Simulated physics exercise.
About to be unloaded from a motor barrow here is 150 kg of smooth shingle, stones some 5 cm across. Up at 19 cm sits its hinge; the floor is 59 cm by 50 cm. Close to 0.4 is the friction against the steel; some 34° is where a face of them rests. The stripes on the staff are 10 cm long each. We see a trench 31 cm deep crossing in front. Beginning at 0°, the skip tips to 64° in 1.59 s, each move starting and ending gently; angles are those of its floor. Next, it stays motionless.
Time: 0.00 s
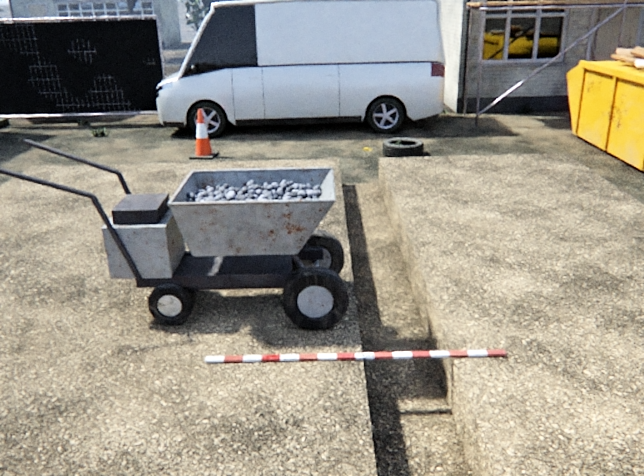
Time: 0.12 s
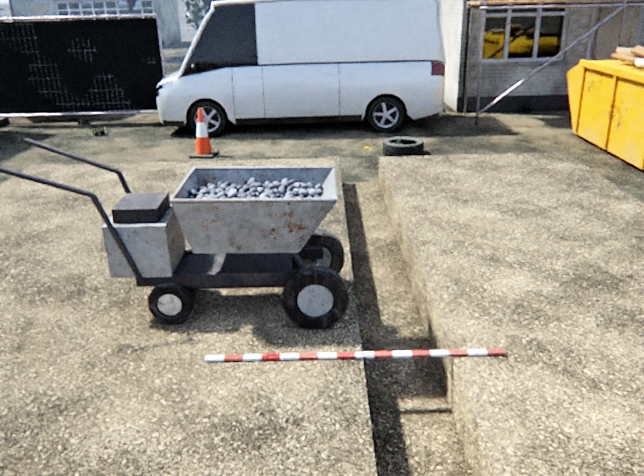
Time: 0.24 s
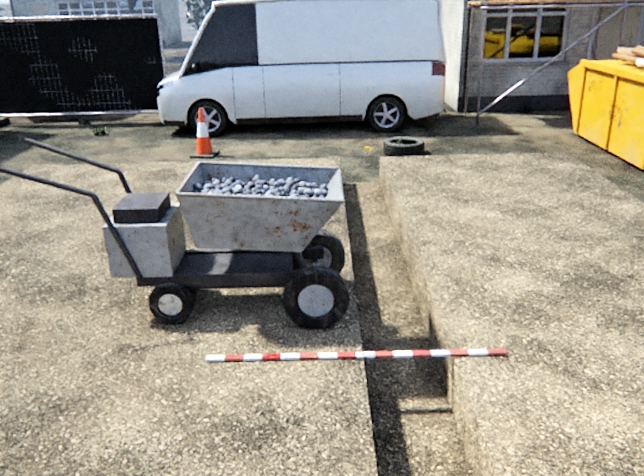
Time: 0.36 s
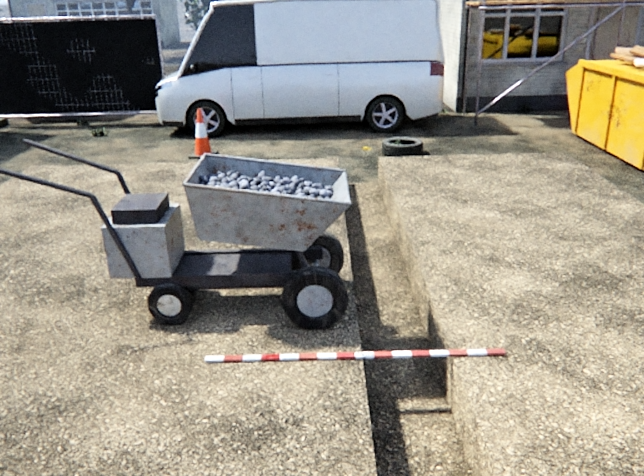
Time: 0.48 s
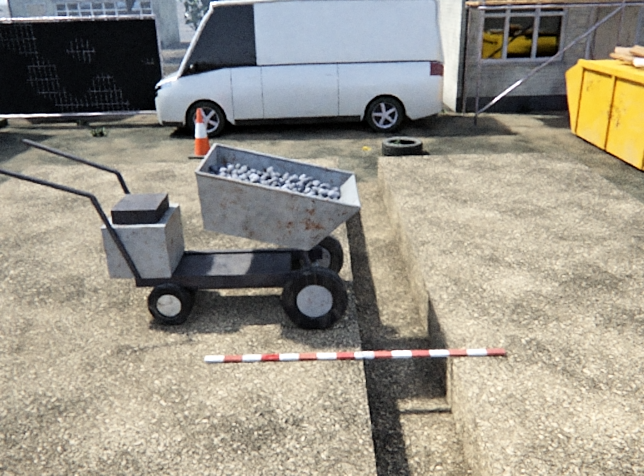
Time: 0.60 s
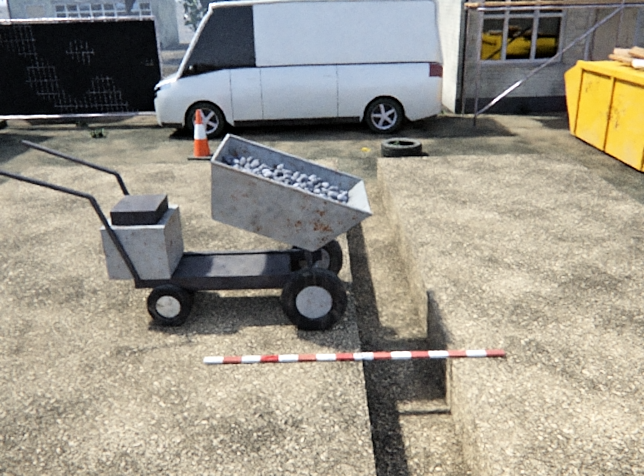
A grey motor barrow's skip, loaded with grey stones, tilting gradually towards a trench on the right while the wheeled base stays still.
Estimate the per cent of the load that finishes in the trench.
Roughly 36 percent.
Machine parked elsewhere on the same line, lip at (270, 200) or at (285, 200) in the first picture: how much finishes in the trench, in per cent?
First place roughly 90%, second roughly 80%.
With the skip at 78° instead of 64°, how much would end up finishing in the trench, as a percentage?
Roughly 30 percent.
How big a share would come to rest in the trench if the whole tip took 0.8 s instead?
In that case some 30 per cent.
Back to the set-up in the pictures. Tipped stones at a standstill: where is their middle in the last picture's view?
Roughly at pixel (449, 299).
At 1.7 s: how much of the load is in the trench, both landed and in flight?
I'd say near 5 per cent at that time.
After 1.2 s the floor is at 54°; 100 % in the skip; the foremost stones are at (402, 234).
After 1.7 s the floor is at 64°; 68 % in the skip, 6 % in the trench, 26 % past the trench; the foremost stones are at (493, 295).
After 2.0 s the floor is at 64°; 40 % in the skip, 10 % in the trench, 50 % past the trench; the foremost stones are at (573, 299).
After 4.0 s the floor is at 64°; 12 % in the skip, 36 % in the trench, 52 % past the trench; the foremost stones are at (629, 296).
